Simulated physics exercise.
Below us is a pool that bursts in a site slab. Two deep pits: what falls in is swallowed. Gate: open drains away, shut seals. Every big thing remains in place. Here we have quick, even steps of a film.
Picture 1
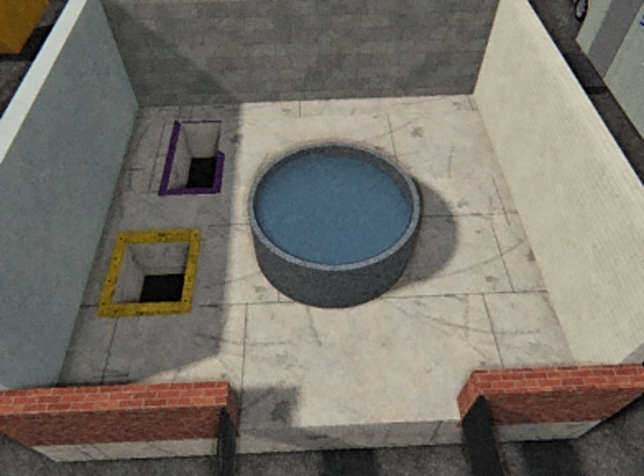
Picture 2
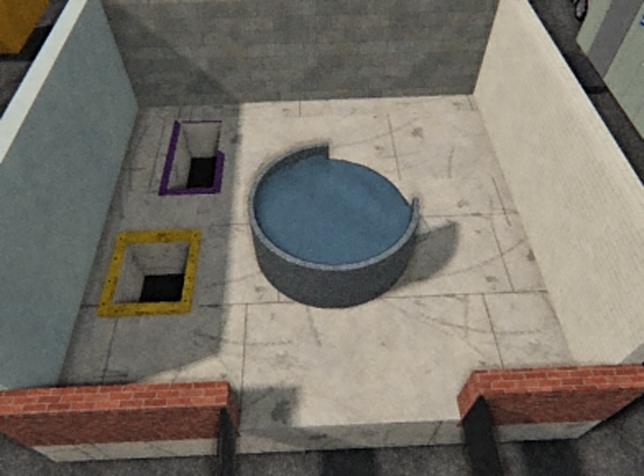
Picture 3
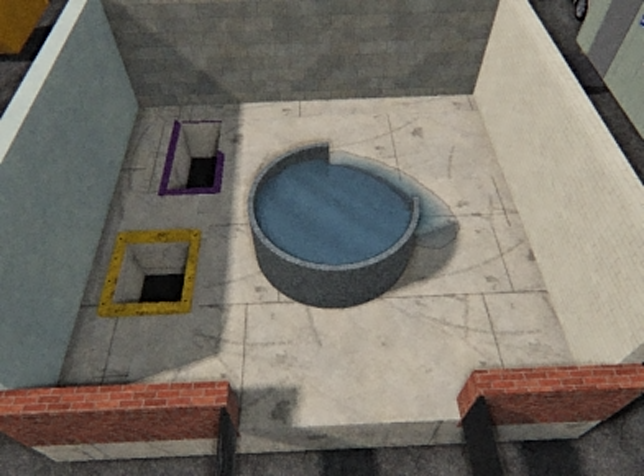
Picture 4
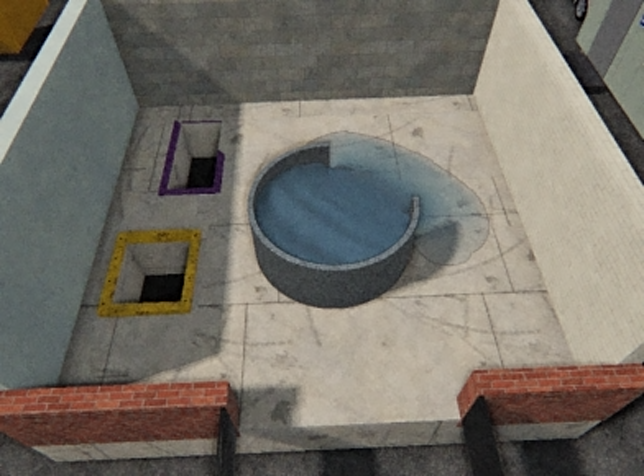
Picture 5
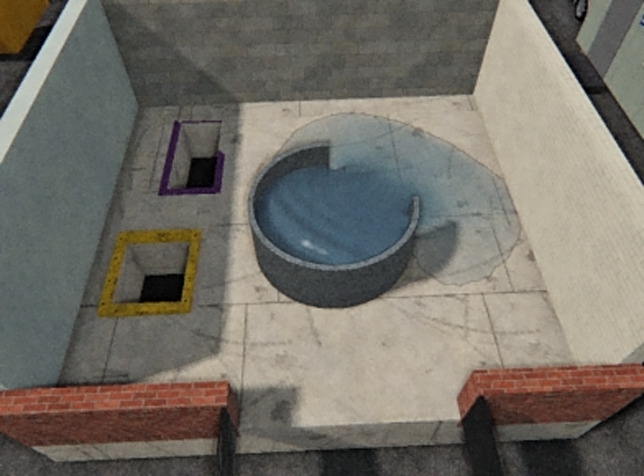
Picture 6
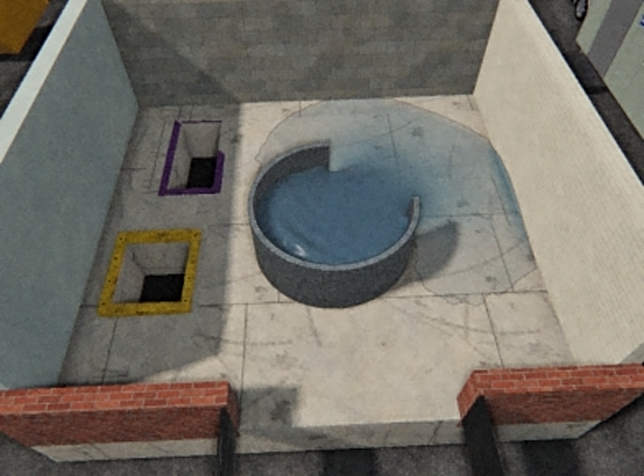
A round grey pool of still water lost a section of its far-side wall, and water poured through the gap, spreading across the pale slab toward the back and right walls.
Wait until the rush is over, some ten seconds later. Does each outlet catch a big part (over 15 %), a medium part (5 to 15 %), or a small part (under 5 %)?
Parts caught - gate: A medium part; purple pit: A big part; yellow pit: A small part.
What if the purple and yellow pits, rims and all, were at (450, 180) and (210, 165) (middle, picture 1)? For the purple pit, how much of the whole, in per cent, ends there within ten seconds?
Purple: 65 %.
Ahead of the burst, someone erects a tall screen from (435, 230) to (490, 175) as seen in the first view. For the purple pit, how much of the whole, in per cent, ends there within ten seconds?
Roughly 45 per cent ends up in the purple pit.
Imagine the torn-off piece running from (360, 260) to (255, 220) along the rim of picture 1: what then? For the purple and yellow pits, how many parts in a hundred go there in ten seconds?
Lab note - share by pit: Purple 12 %, yellow 10 %.
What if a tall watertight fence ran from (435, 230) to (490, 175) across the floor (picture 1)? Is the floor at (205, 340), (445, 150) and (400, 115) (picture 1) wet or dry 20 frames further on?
In the order you listed them: Unsoaked, soaked, soaked.
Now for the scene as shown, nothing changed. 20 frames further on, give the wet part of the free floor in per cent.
Around 60 percent.
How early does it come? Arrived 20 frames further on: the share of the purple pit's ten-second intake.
I make it 10 per cent.
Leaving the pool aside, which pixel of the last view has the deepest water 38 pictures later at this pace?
About (554, 392).
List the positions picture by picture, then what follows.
The first frame shows still water in the pool at (333, 204).
In the second frame, the front is at a hidden place, out from the gap on the pool's far side.
In the third frame, water pours out on the pool's far side and has run to a hidden place.
In the fourth frame, the front is at (322, 140), out from the gap on the pool's far side.
In the fifth frame, the front is at (331, 119), out from the gap on the pool's far side.
In the sixth frame, the front is at (333, 101), out from the gap on the pool's far side.
A moment on, water covers 35 % of the floor; the gate 0 %, the purple pit 0 %, the yellow pit 0 %.
Next, water covers 40 % of the floor; the gate 0 %, the purple pit 0 %, the yellow pit 0 %.
Then, water covers 60 % of the floor; the gate 0 %, the purple pit 3 %, the yellow pit 0 %.
Later, water covers 85 % of the floor; the gate 4 %, the purple pit 21 %, the yellow pit 0 %.
In the end, water covers 95 % of the floor; the gate 10 %, the purple pit 34 %, the yellow pit 0 %.
